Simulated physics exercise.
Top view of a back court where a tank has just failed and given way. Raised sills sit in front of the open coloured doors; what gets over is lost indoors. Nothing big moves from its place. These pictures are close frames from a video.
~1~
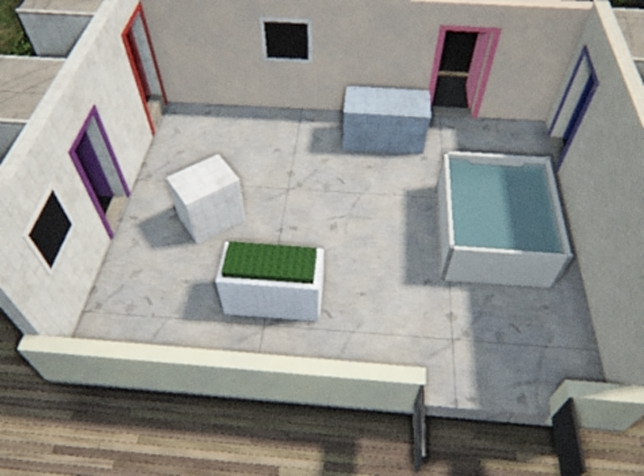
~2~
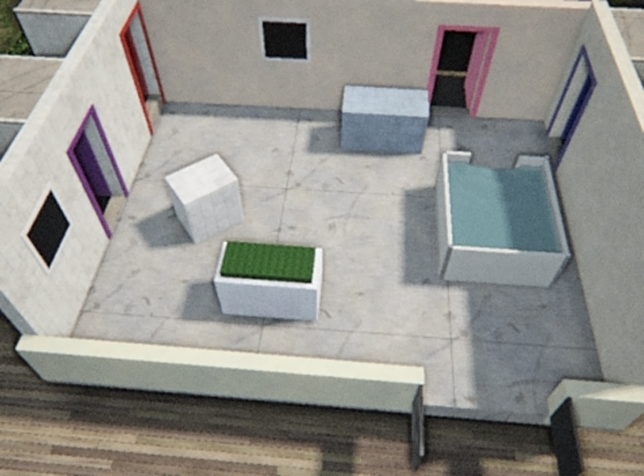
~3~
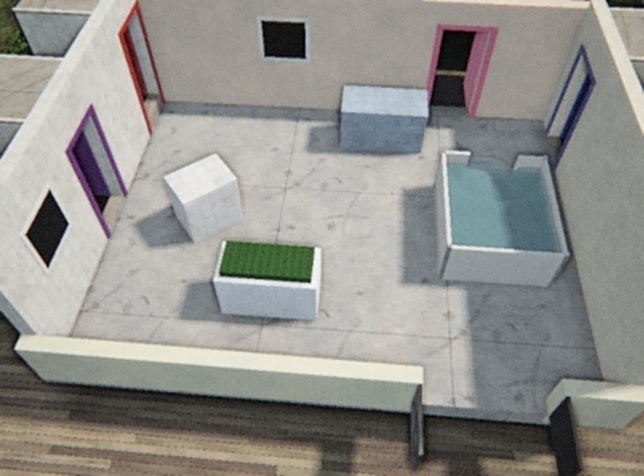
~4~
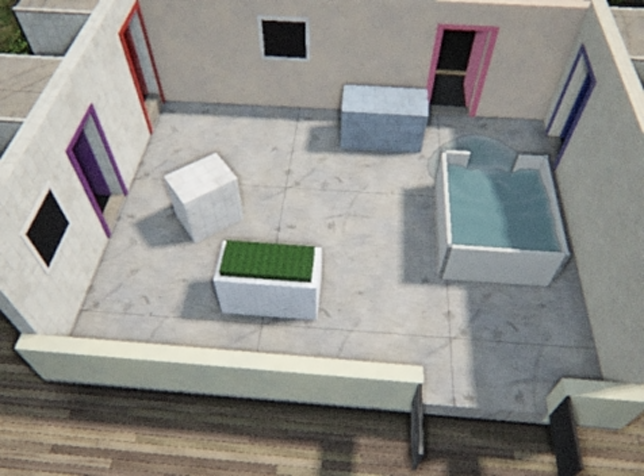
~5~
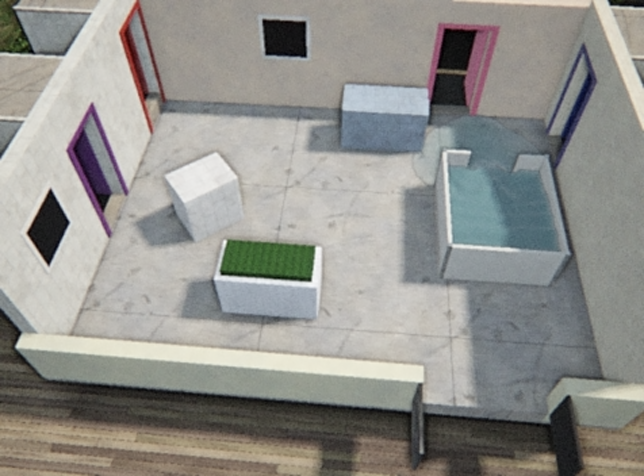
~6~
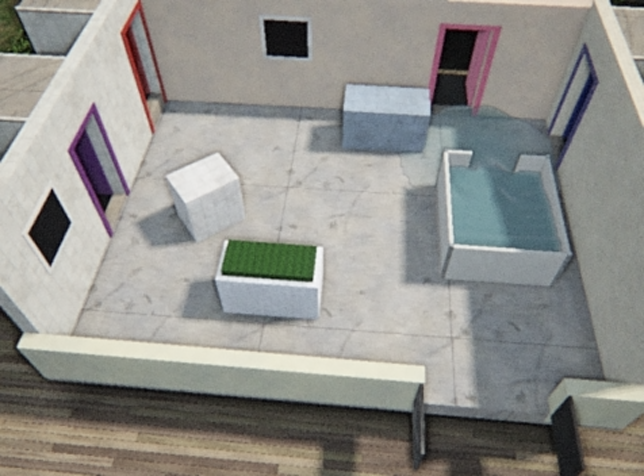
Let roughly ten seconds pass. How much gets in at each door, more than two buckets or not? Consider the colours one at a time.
Result: The purple door swallows an okay amount of water; the blue door swallows too much water; the red door swallows an okay amount of water; the pink door swallows too much water.
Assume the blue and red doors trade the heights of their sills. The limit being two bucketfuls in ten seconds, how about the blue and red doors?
Well, the blue one remains within the limit and the red one tops the limit.
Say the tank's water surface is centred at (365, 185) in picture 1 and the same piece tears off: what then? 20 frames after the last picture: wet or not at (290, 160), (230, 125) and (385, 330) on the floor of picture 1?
In order: Submerged, submerged, untouched.
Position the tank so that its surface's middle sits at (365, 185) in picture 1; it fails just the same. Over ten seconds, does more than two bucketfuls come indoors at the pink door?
Well, the way I see it, the pink door never reaches the limit.
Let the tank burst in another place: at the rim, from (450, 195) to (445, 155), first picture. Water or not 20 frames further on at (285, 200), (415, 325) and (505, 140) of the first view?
Going in your order, I'd say drenched, then still bare, then still bare.
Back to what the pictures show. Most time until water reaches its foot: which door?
It's the purple-painted one.
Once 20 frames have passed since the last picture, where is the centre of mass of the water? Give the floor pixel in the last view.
That puts it at around (475, 187).
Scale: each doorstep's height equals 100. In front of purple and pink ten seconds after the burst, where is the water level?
The first is near 60 per cent, the second near 250 per cent.
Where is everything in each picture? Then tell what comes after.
The first picture shows still water in the open tank at (502, 203).
In the second picture, the front is at a hidden place, out from the gap on the open tank's far side.
In the third picture, the front is at a hidden place, out from the gap on the open tank's far side.
In the fourth picture, the front is at (487, 138), out from the gap on the open tank's far side.
In the fifth picture, water pours out on the open tank's far side and has run to (485, 117).
In the sixth picture, water pours out on the open tank's far side and has run to (455, 107).
A moment on, water covers 15 % of the floor; the purple door not reached, the blue door under two buckets in, the red door not reached, the pink door far over two buckets in.
Next, water covers 15 % of the floor; the purple door not reached, the blue door over two buckets in, the red door not reached, the pink door far over two buckets in.
Then, water covers 20 % of the floor; the purple door not reached, the blue door far over two buckets in, the red door not reached, the pink door far over two buckets in.
Later, water covers 40 % of the floor; the purple door wet at the sill, nothing in, the blue door far over two buckets in, the red door wet at the sill, nothing in, the pink door far over two buckets in.
In the end, water covers 55 % of the floor; the purple door wet at the sill, nothing in, the blue door far over two buckets in, the red door wet at the sill, nothing in, the pink door far over two buckets in.
